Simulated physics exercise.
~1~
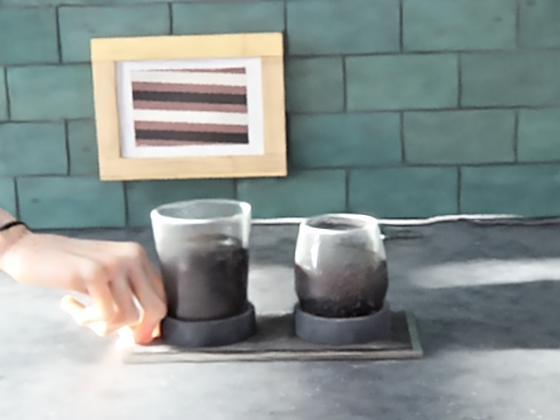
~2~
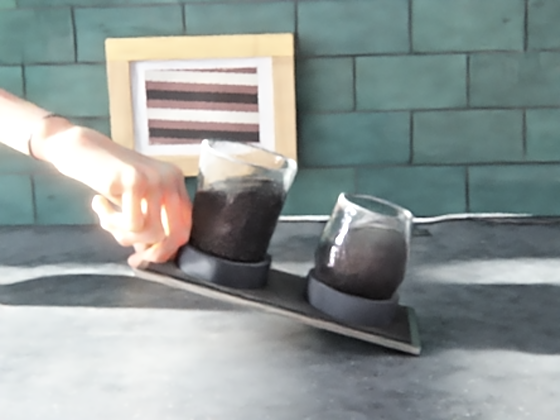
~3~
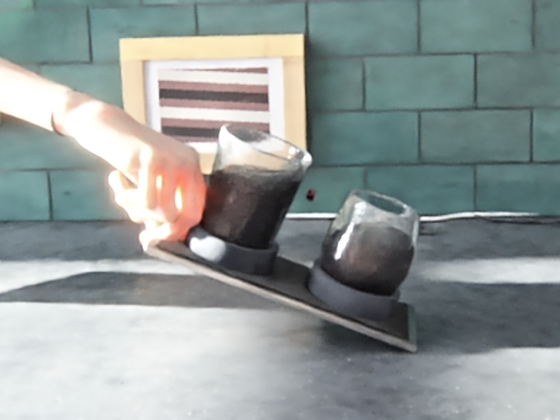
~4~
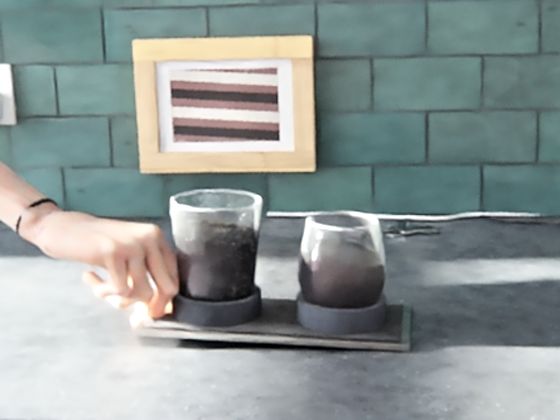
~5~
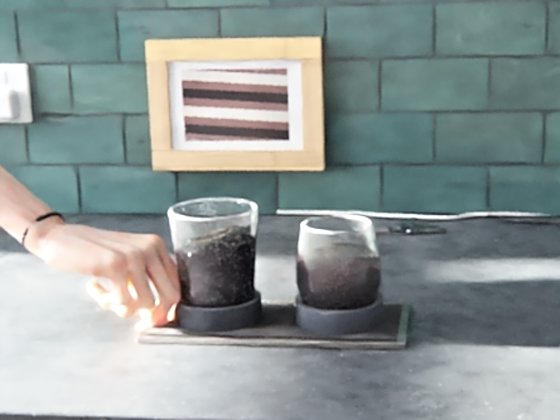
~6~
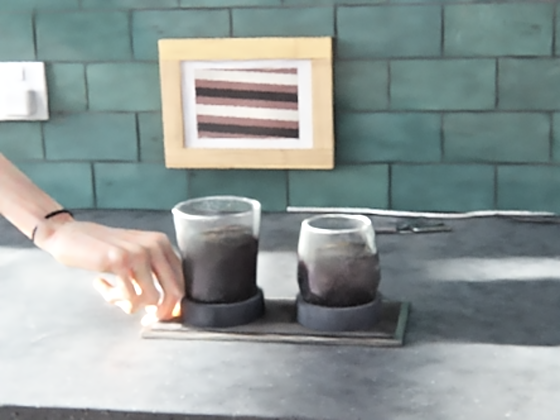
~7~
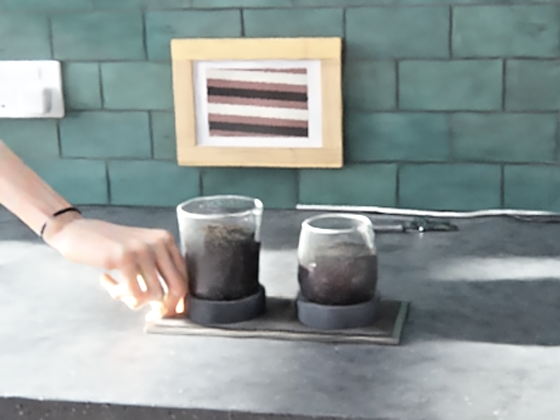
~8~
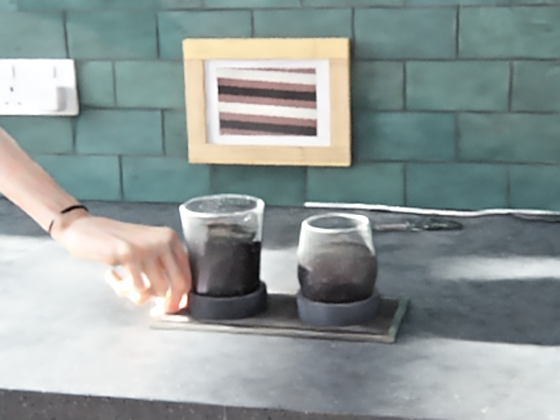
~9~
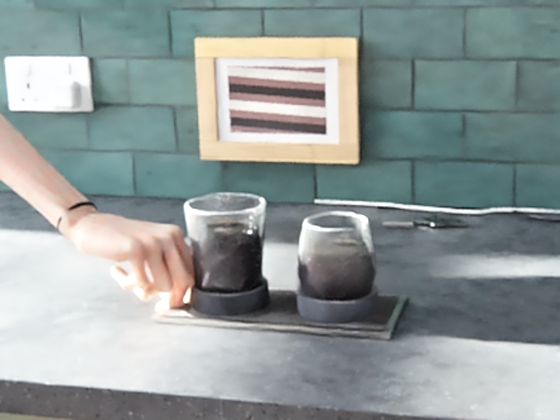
The clip shows a hand lifting the left end of a tray holding two open glasses of dark liquid, tilting them to the right, then lowering it flat on the counter, where both glasses remain upright in their holders with the hand still at the tray's edge.
